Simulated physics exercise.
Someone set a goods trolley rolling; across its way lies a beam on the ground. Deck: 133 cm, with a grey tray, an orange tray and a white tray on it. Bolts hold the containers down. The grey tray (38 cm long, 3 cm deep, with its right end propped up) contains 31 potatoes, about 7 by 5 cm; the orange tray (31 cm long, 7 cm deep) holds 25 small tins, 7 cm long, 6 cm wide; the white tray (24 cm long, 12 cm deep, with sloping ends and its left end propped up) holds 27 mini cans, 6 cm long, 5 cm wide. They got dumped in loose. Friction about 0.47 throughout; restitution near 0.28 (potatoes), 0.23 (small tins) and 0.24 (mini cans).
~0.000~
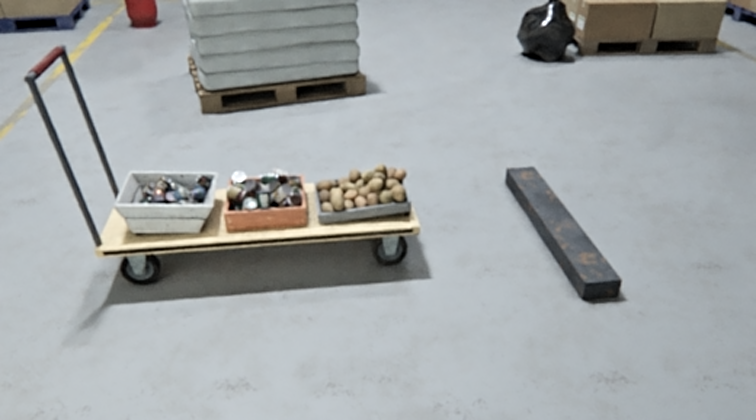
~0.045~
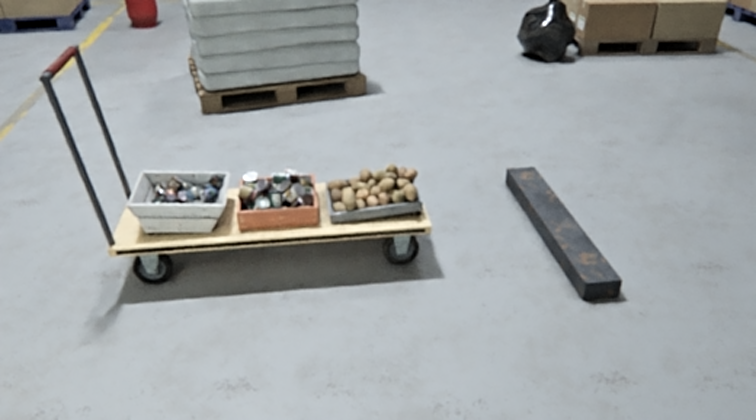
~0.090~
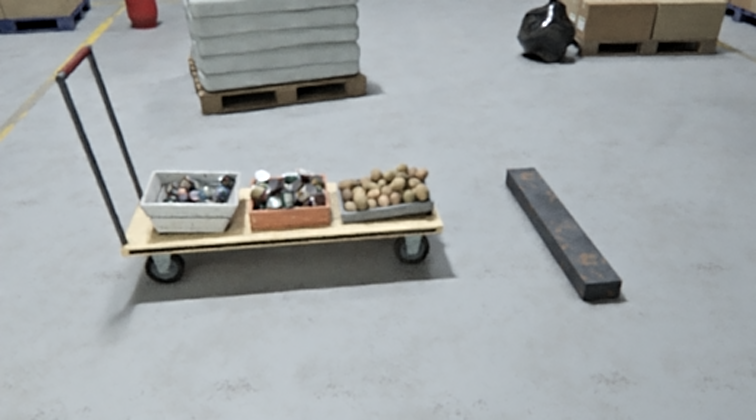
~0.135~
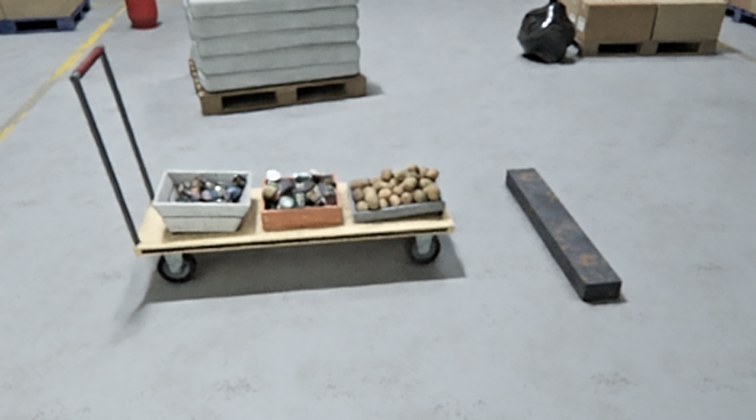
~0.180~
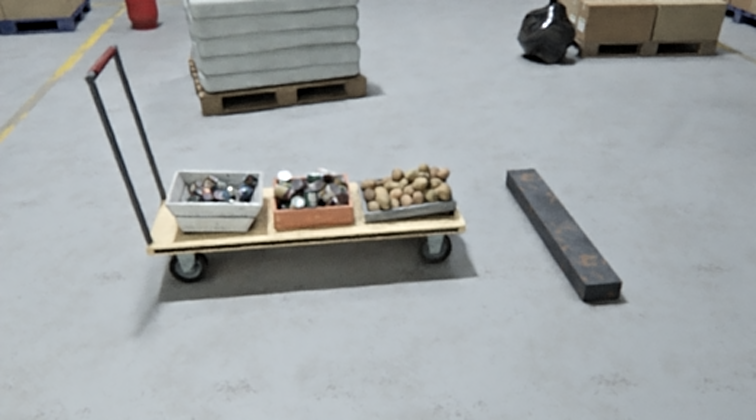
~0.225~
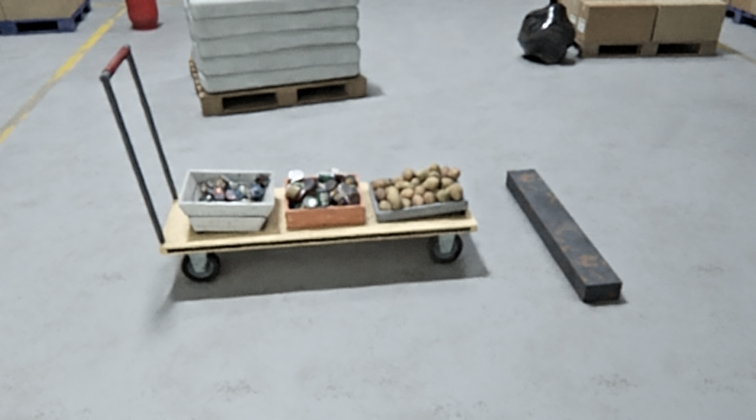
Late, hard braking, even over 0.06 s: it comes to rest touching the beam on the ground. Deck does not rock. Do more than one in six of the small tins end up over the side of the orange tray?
No.
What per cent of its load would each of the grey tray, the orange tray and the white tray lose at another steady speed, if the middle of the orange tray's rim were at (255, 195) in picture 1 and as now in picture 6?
Result - grey tray: 10 per cent; orange tray: 0 per cent; white tray: 0 per cent.
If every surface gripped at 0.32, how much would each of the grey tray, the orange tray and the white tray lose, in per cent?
Grey tray 10%, orange tray 10%, white tray 0%.
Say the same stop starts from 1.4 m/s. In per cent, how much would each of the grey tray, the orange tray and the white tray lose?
Grey tray 20 %, orange tray 0 %, white tray 0 %.
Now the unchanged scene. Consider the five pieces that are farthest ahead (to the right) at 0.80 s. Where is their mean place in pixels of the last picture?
Around (552, 185) in pixels.
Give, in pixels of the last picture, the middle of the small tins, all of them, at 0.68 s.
Pixel (425, 184), give or take.
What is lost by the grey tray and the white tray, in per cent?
The grey tray loses 5 percent and the white tray loses 0 percent.
After 0.58 s, it begins to slow.
After 0.68 s, grey tray 29 in, 2 out, orange tray 25 in, 0 out and white tray 27 in, 0 out.
After 0.80 s, grey tray 29 in, 2 out, orange tray 25 in, 0 out and white tray 27 in, 0 out.
After 1.03 s, grey tray 29 in, 2 out, orange tray 24 in, 1 out and white tray 27 in, 0 out.
Final count (at 1.53 s), grey tray 29 in, 2 out, orange tray 24 in, 1 out and white tray 27 in, 0 out. Asked share, 1 of 25, 4 per cent.
